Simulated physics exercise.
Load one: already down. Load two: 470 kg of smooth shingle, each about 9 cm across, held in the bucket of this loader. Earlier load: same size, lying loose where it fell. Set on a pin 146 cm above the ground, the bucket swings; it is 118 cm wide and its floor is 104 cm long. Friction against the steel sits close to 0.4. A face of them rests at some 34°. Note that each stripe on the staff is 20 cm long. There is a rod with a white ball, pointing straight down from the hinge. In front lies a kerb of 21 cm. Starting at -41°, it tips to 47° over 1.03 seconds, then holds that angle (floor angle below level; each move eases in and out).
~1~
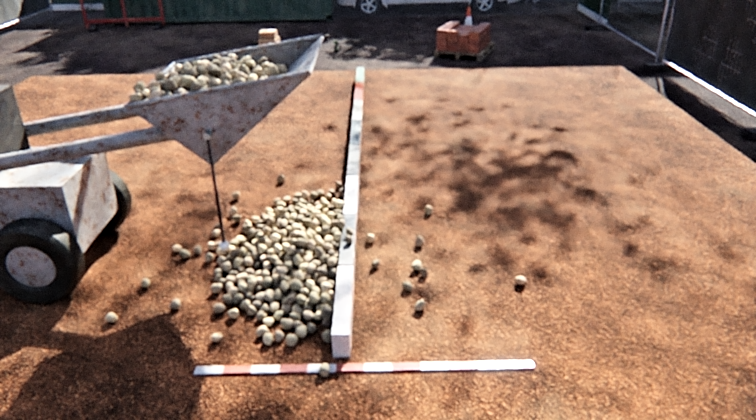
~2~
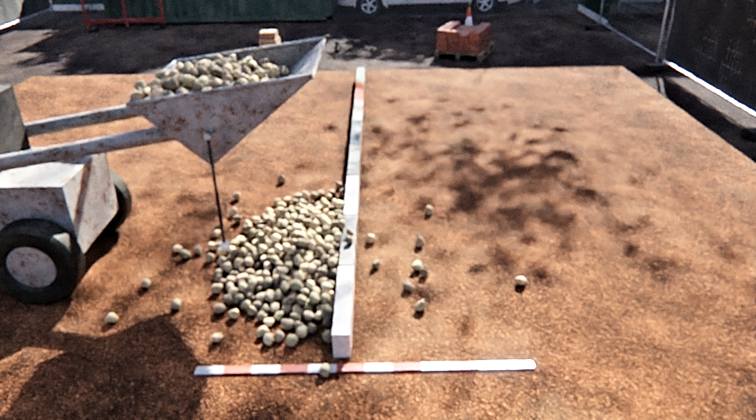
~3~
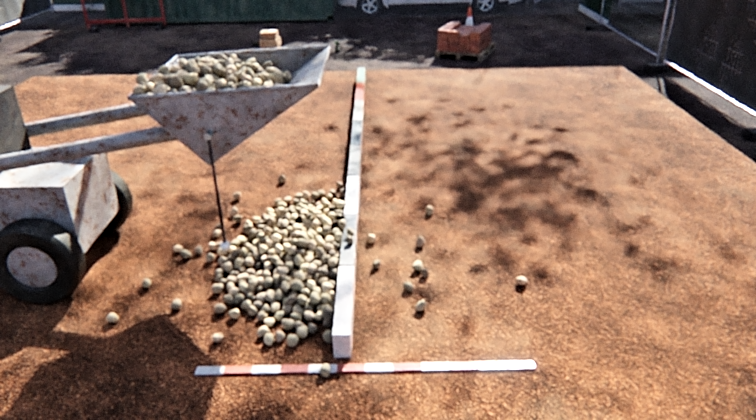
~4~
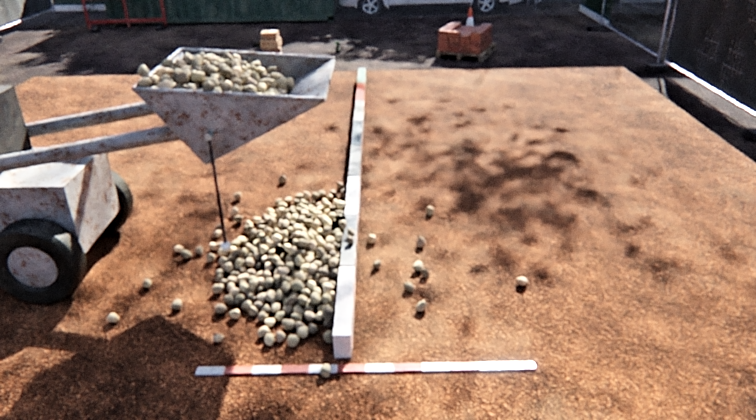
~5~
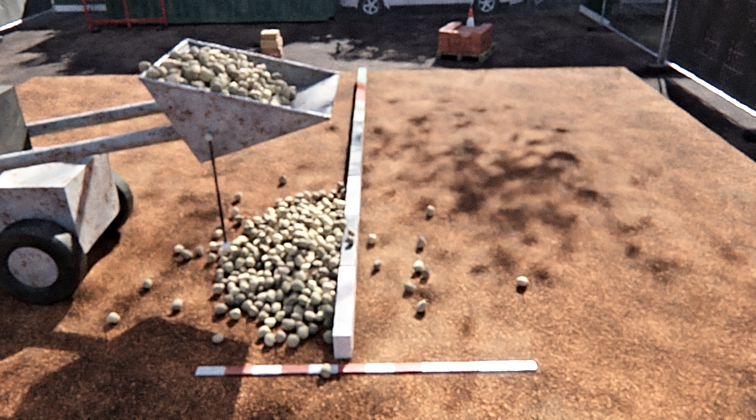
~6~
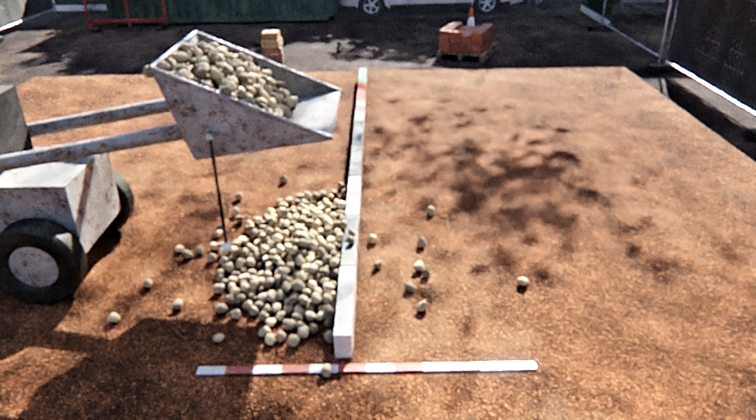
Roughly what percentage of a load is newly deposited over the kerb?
Around 58 per cent of a load is newly deposited there.
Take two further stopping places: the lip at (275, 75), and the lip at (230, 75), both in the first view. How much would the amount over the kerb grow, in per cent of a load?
Near 25 in a hundred first, near 5 in a hundred second.
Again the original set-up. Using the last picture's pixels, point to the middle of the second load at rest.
Roughly at (375, 250) in the last picture.
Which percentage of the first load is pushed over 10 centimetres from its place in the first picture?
10 per cent.
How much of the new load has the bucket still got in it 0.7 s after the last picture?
45 % still inside.
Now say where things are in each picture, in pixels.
The first picture shows lip at (310, 73), floor tilted -41°, highest stones at (231, 66). The earlier load is highest near (309, 230), 28 cm above ground level, 98 % on this side of the kerb, 2 % over the kerb.
The second picture shows lip at (313, 76), floor tilted -39°, highest stones at (221, 67).
The third picture shows lip at (318, 86), floor tilted -34°, highest stones at (206, 65).
In the fourth picture, the bucket is at -27°, its lip at (325, 100); the top of the load is at (199, 63).
In the fifth picture, the bucket is at -18°, its lip at (330, 119); the top of the load is at (188, 58).
The sixth picture shows lip at (332, 139), floor tilted -8°, highest stones at (196, 51).
Then, 0.3 s after the last picture the floor is at 33°; in per cent of one load, 100 in the bucket, 98 on this side of the kerb, 2 over the kerb; the foremost stones are at (428, 264).
Then, 0.7 s after the last picture the floor is at 47°; in per cent of one load, 47 in the bucket, 150 on this side of the kerb, 4 over the kerb; the foremost stones are at (428, 264).
Then, 1.0 s after the last picture the floor is at 47°; in per cent of one load, 2 in the bucket, 158 on this side of the kerb, 39 over the kerb; the foremost stones are at (460, 243).
Then, 3.8 s after the last picture the floor is at 47°; in per cent of one load, 0 in the bucket, 140 on this side of the kerb, 60 over the kerb; the foremost stones are at (589, 226). Net gain over the kerb, 58.
